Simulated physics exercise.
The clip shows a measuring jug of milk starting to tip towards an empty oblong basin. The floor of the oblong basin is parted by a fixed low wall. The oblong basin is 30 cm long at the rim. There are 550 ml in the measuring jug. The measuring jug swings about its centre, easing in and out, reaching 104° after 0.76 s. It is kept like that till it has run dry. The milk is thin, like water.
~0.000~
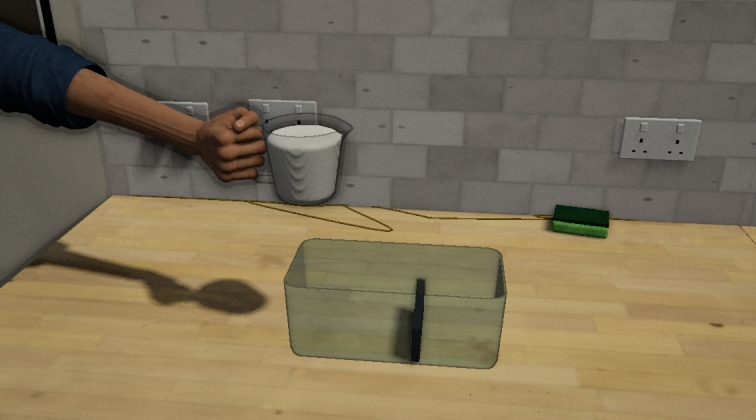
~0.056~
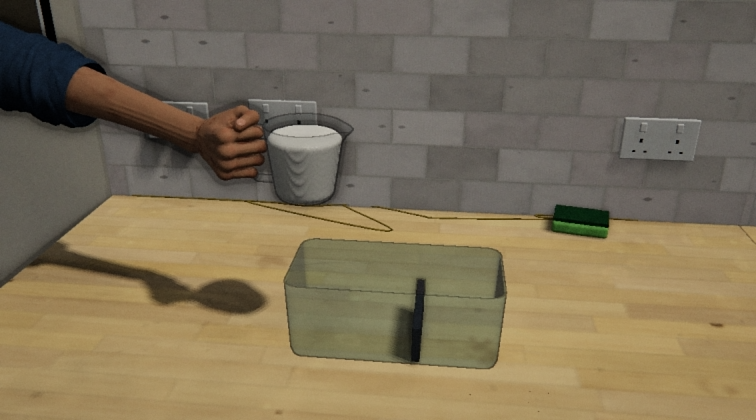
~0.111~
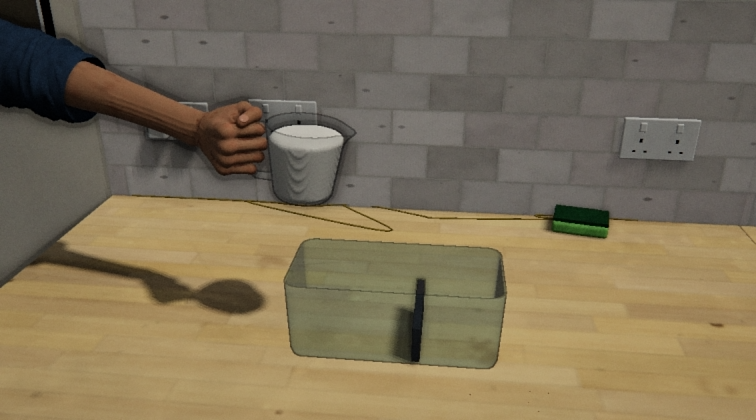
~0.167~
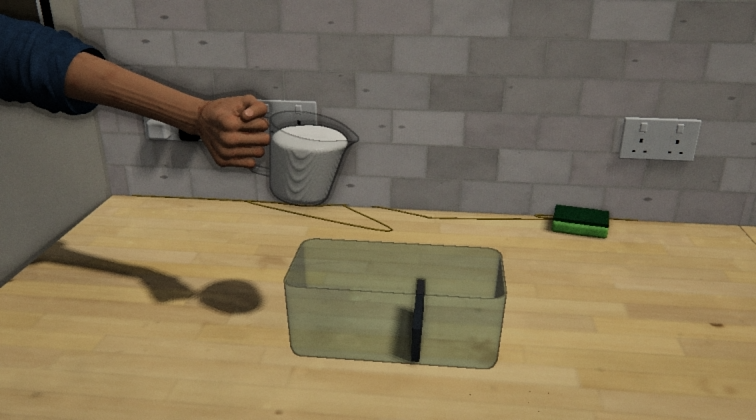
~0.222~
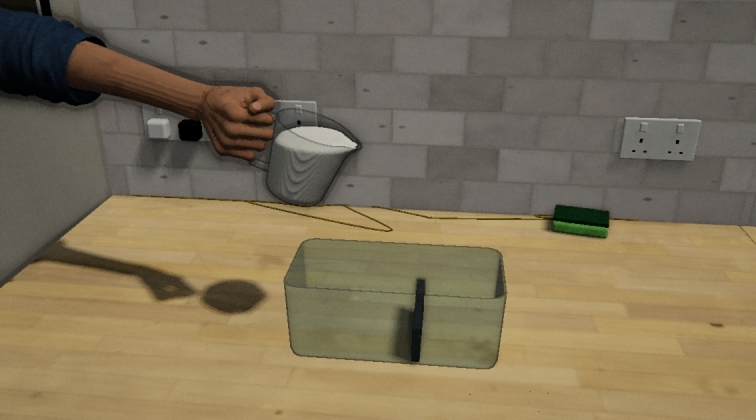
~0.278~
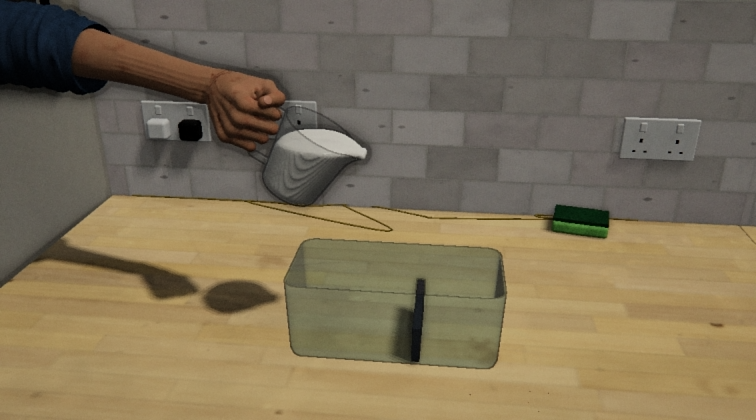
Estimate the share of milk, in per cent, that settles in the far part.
About 5 per cent.
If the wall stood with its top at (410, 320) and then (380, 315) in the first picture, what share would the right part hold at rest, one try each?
First 30, then 85 per cent.
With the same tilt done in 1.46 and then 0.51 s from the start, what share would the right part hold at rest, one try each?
First 10, then 5 per cent.
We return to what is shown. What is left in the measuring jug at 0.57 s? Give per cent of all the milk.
Near 48 in a hundred.
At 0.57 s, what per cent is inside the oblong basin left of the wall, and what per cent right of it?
Near 18 on the left, 2 on the right.
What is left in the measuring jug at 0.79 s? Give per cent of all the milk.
About 8 per cent.
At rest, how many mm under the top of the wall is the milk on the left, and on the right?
Some 38 mm on the left and 56 mm on the right.
After 0.57 s the tilt is 89° and 49 per cent is still to pour, 18 is left of the wall and 2 right of it.
After 0.79 s the tilt is 104° and 8 per cent is still to pour, 75 is left of the wall and 3 right of it.
After 1.01 s the tilt is 104° and 0 per cent is still to pour, 89 is left of the wall and 5 right of it.
After 1.26 s the tilt is 104° and 0 per cent is still to pour, 90 is left of the wall and 5 right of it.
In the end 90 per cent lies left of the wall, 5 right of it and 5 outside.
